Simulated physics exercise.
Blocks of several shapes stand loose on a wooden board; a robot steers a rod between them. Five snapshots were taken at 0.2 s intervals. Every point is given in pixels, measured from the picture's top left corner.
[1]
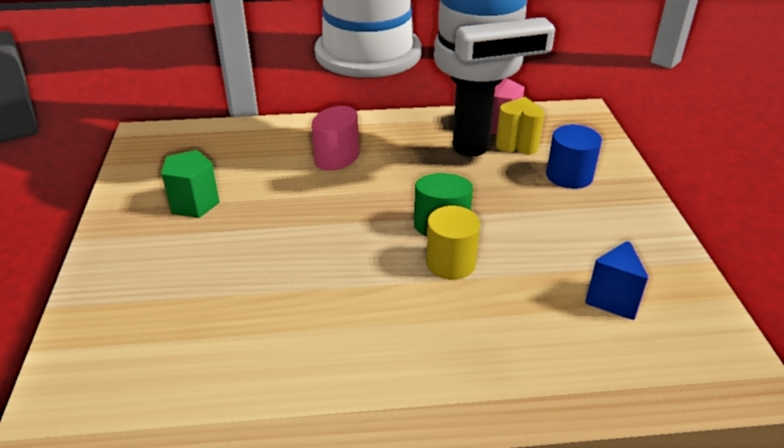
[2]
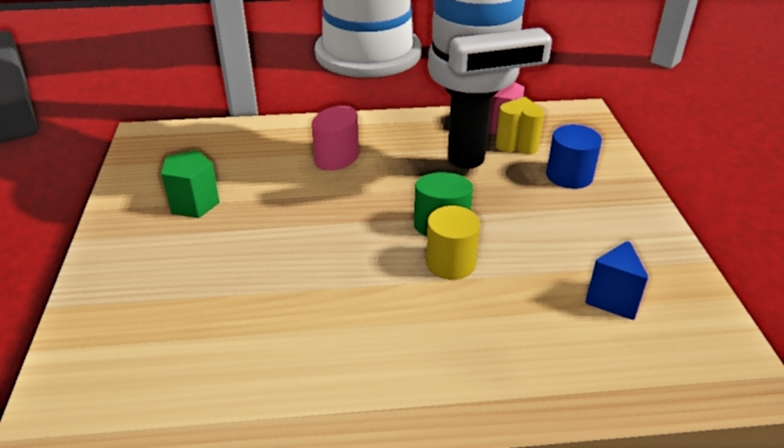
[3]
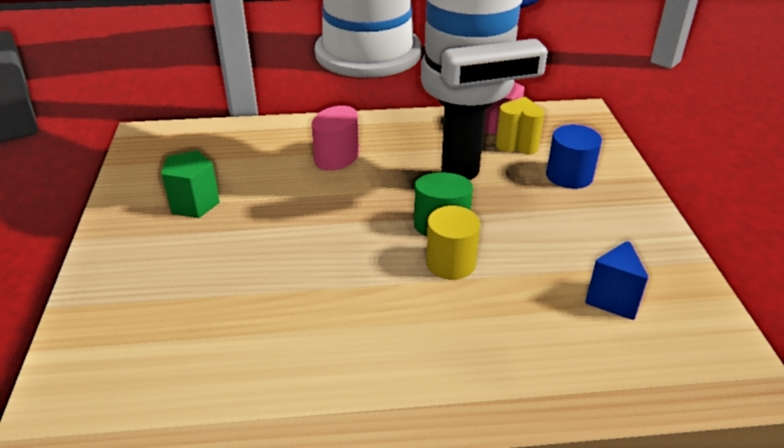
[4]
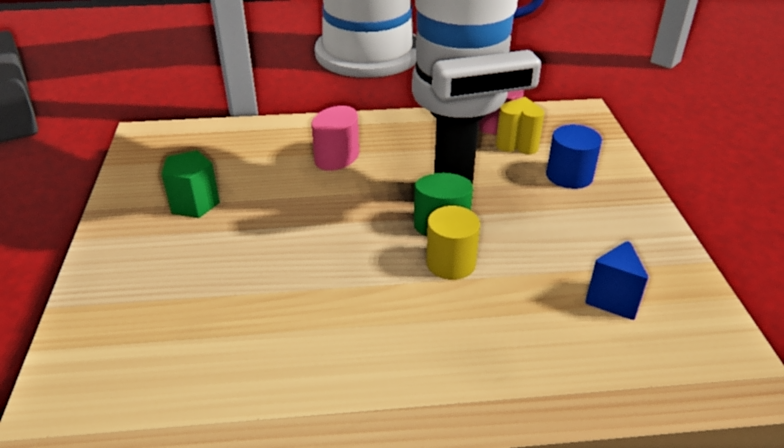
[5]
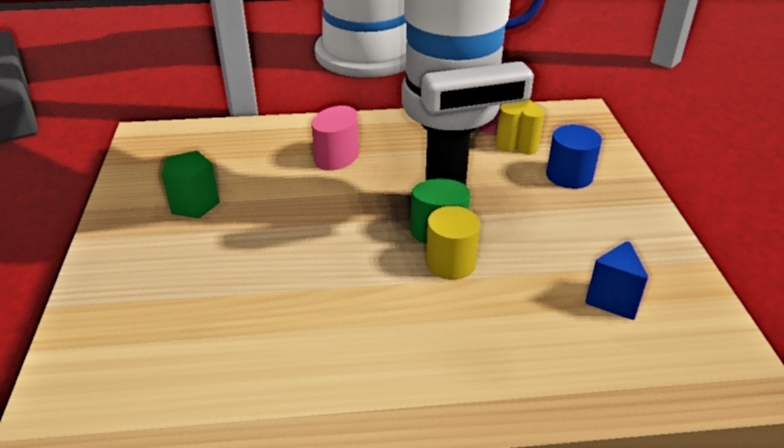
To begin with, a robot's black rod stands near the back of a wooden board scattered with colourful blocks, behind a green block and a yellow cylinder. The robot moves the rod forward and slightly left, then nudges the green block very slightly, while the other blocks stay still.
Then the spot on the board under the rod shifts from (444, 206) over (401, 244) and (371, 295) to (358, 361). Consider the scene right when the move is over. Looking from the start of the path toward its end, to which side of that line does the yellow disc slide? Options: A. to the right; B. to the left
B.
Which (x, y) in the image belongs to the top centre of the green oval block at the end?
My best guess is (421, 264).
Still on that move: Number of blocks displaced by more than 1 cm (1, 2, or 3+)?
The number will come to 2.
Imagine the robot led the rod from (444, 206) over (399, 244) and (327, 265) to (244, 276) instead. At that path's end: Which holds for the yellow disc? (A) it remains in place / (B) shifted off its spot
Choice B: Shifted off its spot.
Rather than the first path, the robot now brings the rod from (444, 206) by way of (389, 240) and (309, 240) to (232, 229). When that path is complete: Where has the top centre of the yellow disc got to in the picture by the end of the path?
The middle of the upper face of the yellow disc will lie at about (461, 242) in the picture.
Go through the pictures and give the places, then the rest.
The first frame shows rod's lower end (470, 148); green oval block (444, 185); yellow disc (454, 221).
The second frame shows rod (466, 160); blocks still.
The third frame shows rod (460, 172); blocks still.
The fourth frame shows rod (453, 184); blocks still.
The fifth frame shows rod (445, 197); green oval block (441, 191); yellow disc (454, 221).
What follows on the original path. One third of the way, rod (401, 235); green oval block (418, 232), turned 60° anticlockwise; yellow disc (465, 247).
Two thirds of the way, rod (371, 286); green oval block (421, 264), turned 115° anticlockwise; yellow disc (468, 250).
At the end, rod (358, 351); green oval block (421, 264), turned 115° anticlockwise; yellow disc (468, 250).
